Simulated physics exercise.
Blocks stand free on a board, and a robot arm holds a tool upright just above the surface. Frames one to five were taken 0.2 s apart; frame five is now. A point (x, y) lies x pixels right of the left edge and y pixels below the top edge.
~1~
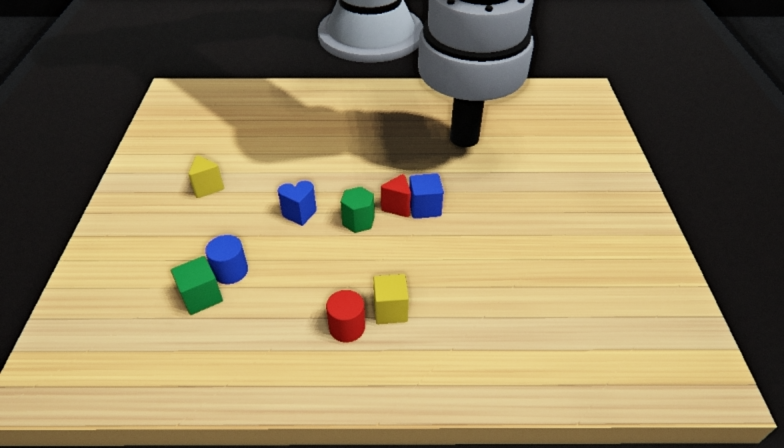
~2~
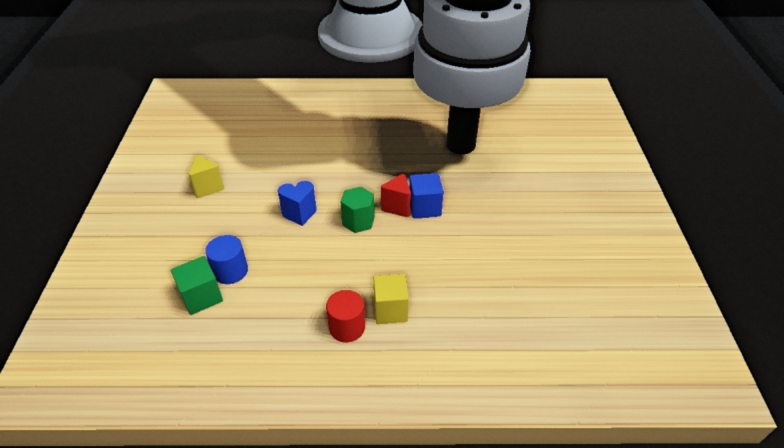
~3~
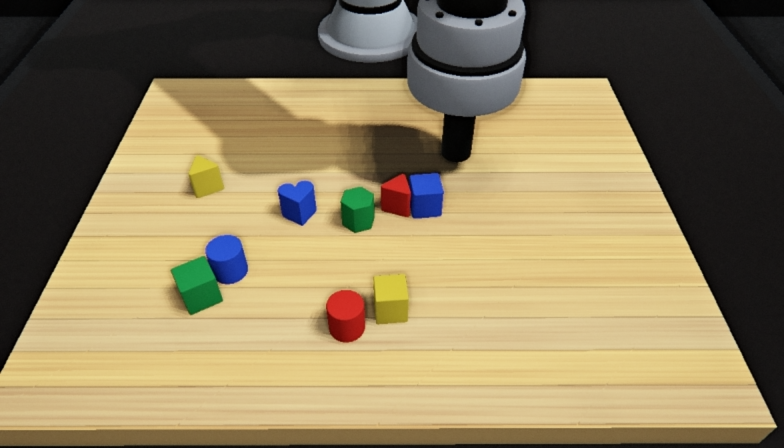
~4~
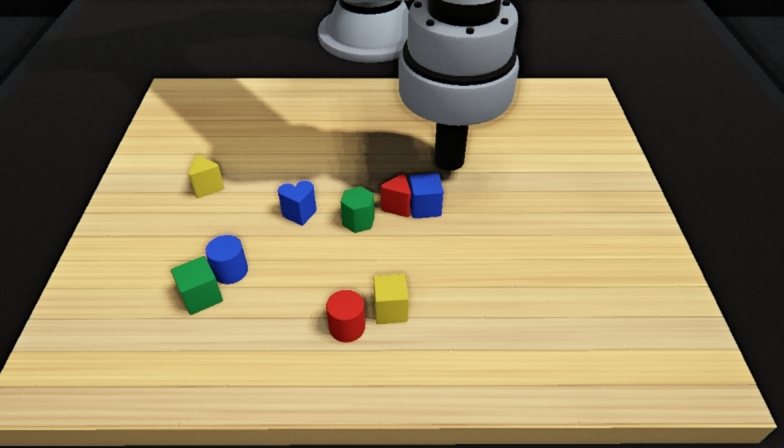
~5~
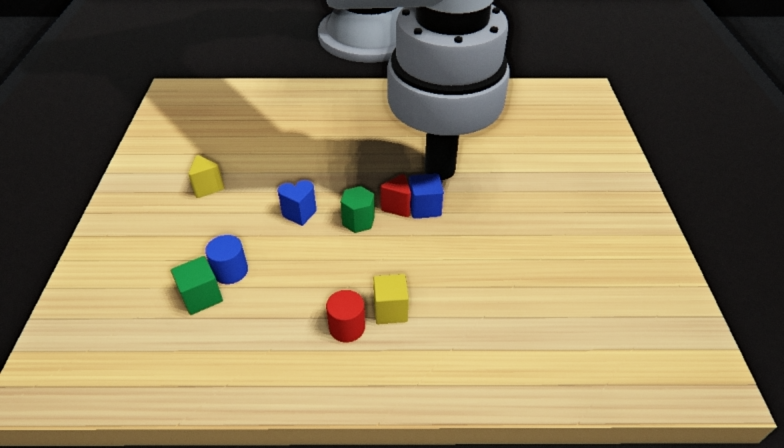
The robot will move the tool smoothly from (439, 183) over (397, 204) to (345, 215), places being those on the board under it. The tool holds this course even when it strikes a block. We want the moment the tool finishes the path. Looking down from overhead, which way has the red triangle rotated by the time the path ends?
Seen from overhead, it turns anticlockwise.
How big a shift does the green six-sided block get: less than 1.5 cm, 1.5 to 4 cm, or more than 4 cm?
The shift is from 1.5 to 4 cm.
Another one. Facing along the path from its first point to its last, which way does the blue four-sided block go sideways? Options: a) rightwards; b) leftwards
b
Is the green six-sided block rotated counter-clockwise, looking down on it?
Short answer: No.
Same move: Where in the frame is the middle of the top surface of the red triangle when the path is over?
The middle of its upper face should be somewhere near (372, 207).
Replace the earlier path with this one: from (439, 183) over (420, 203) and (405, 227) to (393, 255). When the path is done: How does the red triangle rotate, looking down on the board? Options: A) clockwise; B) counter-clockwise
Choice A: Clockwise.
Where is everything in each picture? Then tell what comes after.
The first picture shows tip of the tool (464, 139), middles of tops, blue heart-shaped block (296, 190), green six-sided block (357, 197), red triangle (398, 184), blue four-sided block (426, 183).
The second picture shows tool (461, 146), nothing pushed.
The third picture shows tool (456, 153), nothing pushed.
The fourth picture shows tool (449, 162), nothing pushed.
The fifth picture shows tool (440, 170), blue heart-shaped block (296, 190), green six-sided block (357, 197), red triangle (398, 184), blue four-sided block (426, 183).
What follows on the original path. One third of the way, tool (412, 185); red triangle (391, 188); blue four-sided block (422, 194).
Two thirds of the way, tool (379, 196); green six-sided block (349, 203), turned 40° clockwise; red triangle (375, 204), turned 60° anticlockwise; blue four-sided block (421, 196), turned 20° anticlockwise.
At the end, tool (344, 202); blue heart-shaped block unmoved; green six-sided block (332, 213), turned 25° clockwise; red triangle (372, 207), turned 80° anticlockwise; blue four-sided block (421, 196), turned 20° anticlockwise.
